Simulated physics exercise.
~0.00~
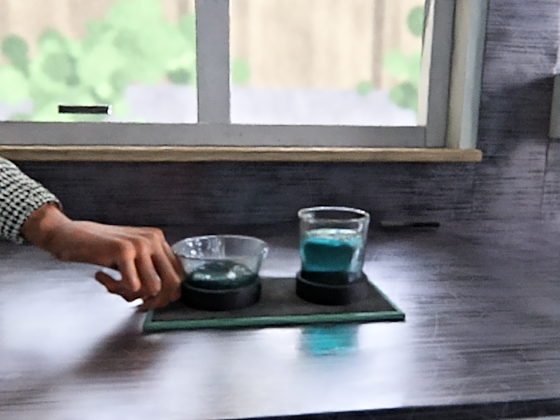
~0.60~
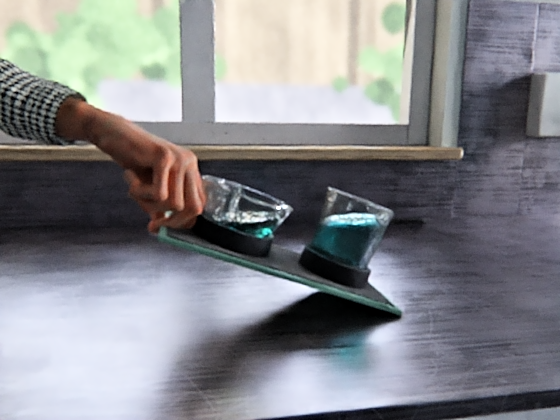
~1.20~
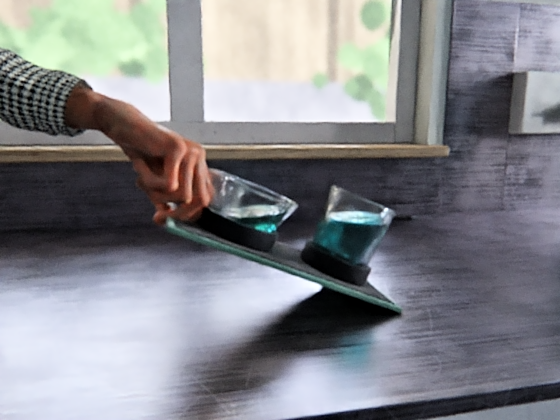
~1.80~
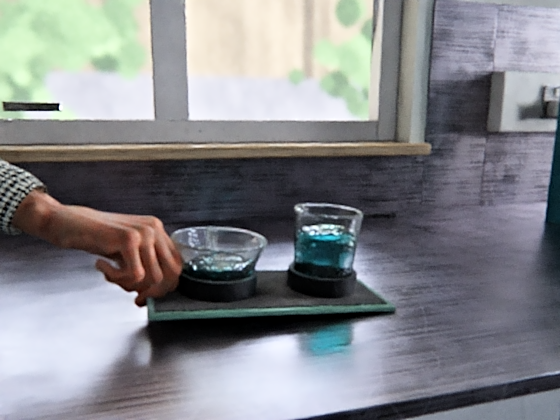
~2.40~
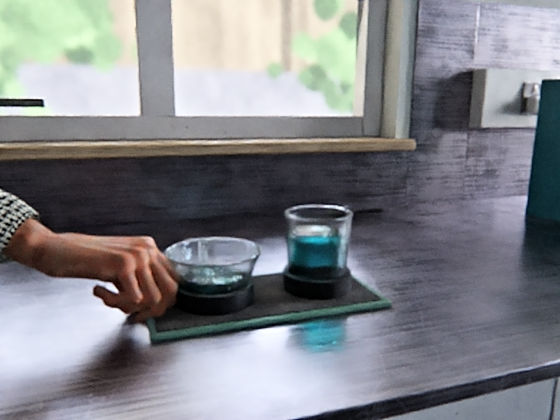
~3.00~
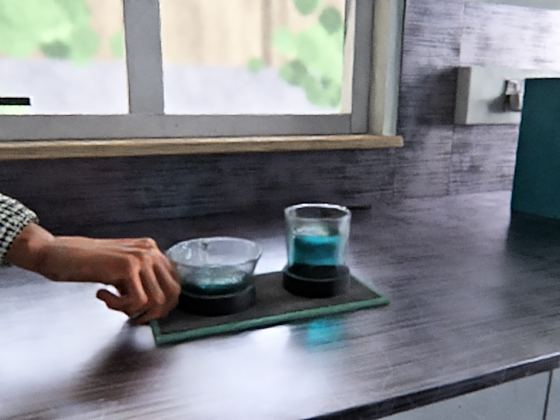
A dark serving tray with a greenish edge lies on a glossy dark counter below a white-framed window, seen from the front and slightly above. It carries a wide clear cup on the left and a taller drinking glass on the right, each sitting in a black holder with blue-green water inside. A hand in a checked sleeve raises the tray's left end, tipping both vessels to the right while the water shifts inside them. The hand then lowers the tray gently as the view drifts slightly sideways. Finally the tray rests flat, both vessels upright, with nothing spilled from the drinking glass.
